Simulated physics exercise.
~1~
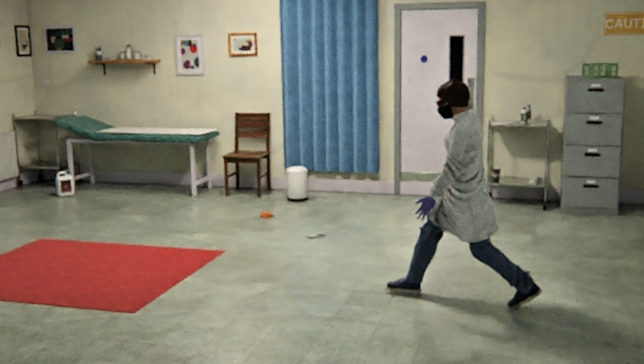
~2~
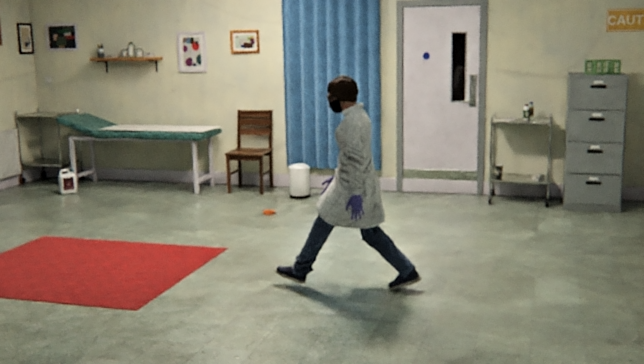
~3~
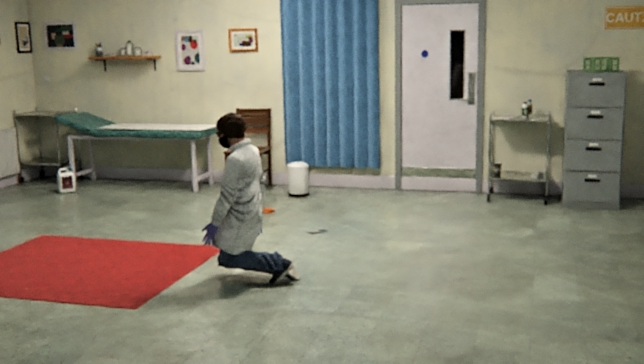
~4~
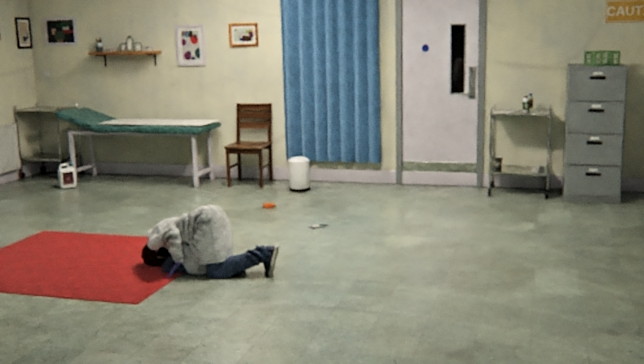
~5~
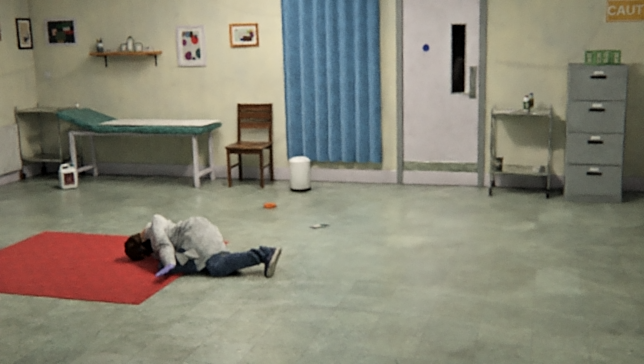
A masked person in a pale coat walks left, drops down and slumps onto the red mat.
